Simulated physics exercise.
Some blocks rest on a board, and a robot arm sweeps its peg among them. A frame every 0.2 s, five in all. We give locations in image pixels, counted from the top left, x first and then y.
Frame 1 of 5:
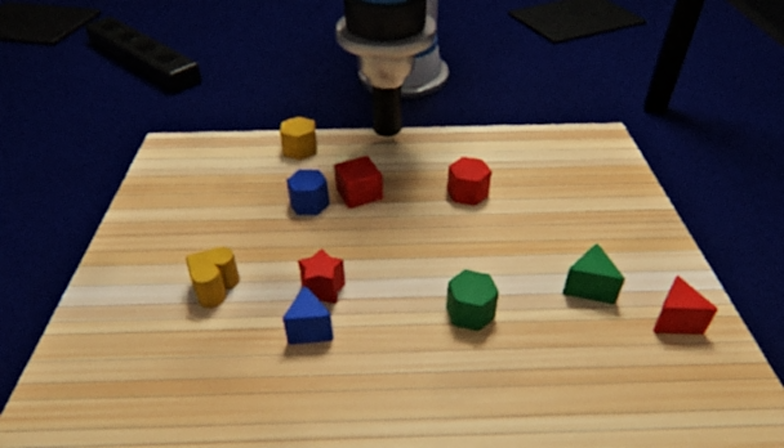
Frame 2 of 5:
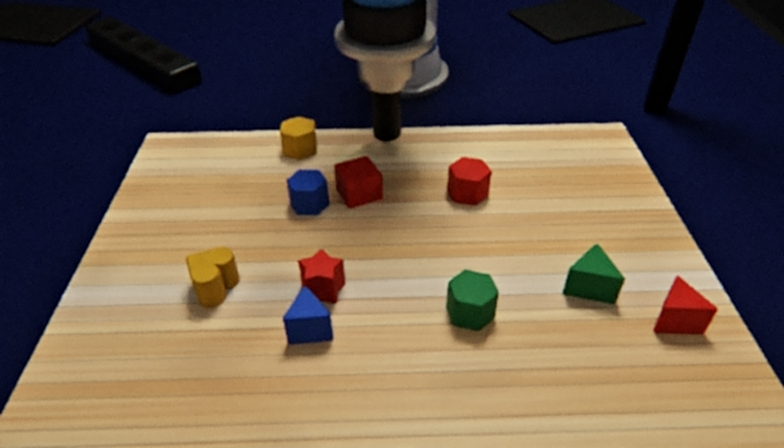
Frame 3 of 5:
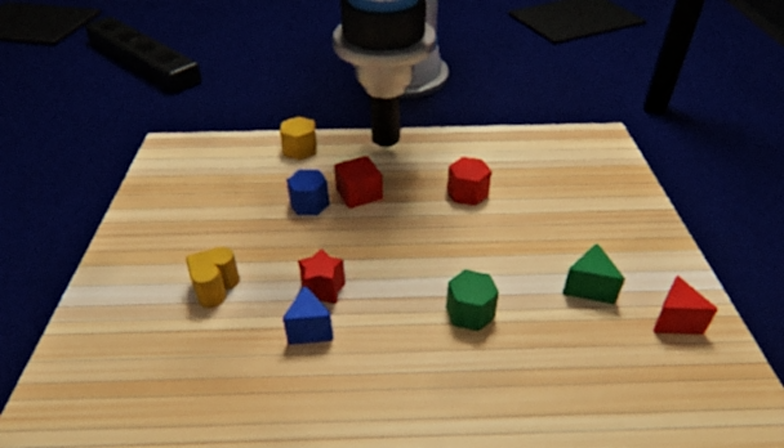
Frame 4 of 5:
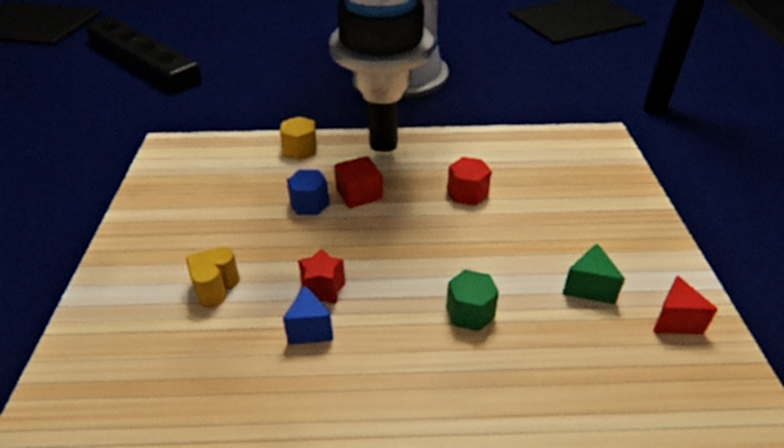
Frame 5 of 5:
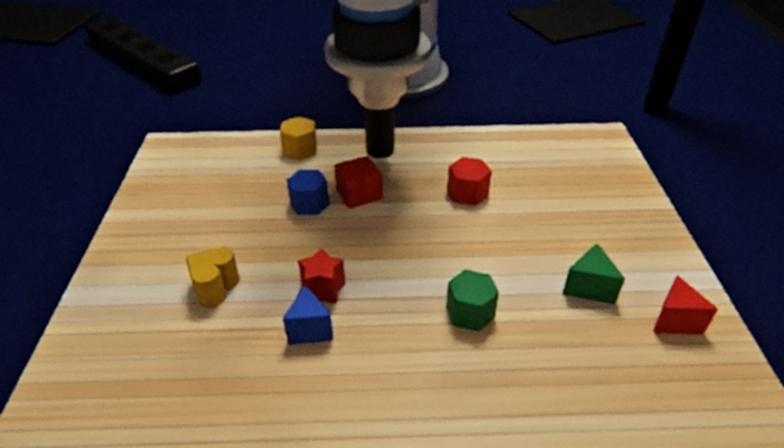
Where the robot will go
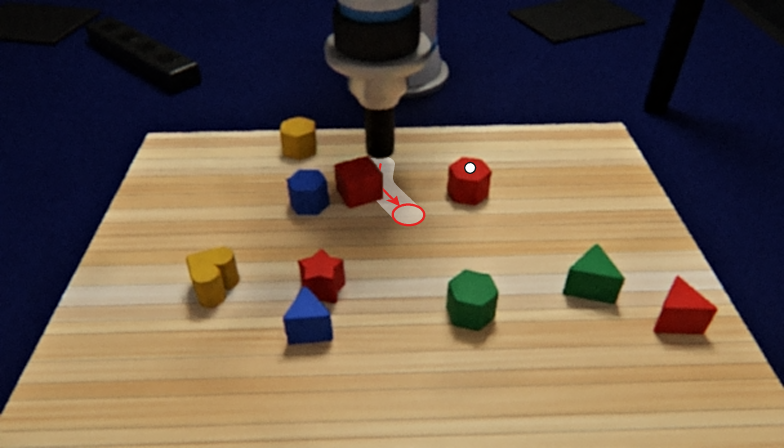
On a wooden board, a robot arm's dark peg moves slightly toward the red cube.
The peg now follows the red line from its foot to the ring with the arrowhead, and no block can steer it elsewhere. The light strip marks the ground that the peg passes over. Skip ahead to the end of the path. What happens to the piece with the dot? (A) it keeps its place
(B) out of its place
Letter A.
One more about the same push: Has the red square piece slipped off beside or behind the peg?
Yes
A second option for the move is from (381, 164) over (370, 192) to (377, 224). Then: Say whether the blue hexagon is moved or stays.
It shifts position.
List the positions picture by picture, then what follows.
Peg's lower end (387, 130); red square piece (358, 169); red hexagon (470, 168), in the first frame.
Peg (387, 134); blocks still, in the second frame.
Peg (386, 139); blocks still, in the third frame.
Peg (384, 145); blocks still, in the fourth frame.
Peg (380, 151); red square piece (358, 169); red hexagon (470, 168), in the fifth frame.
Drawn move, from (381, 164) through (378, 181) and (391, 198) to (408, 215); the dot is on the red hexagon.
What follows on the original path. One third of the way, peg (378, 168); red square piece (352, 172), turned 15° anticlockwise.
Two thirds of the way, peg (392, 185); red square piece (350, 174).
At the end, peg (409, 201); red square piece (350, 174); red hexagon still.
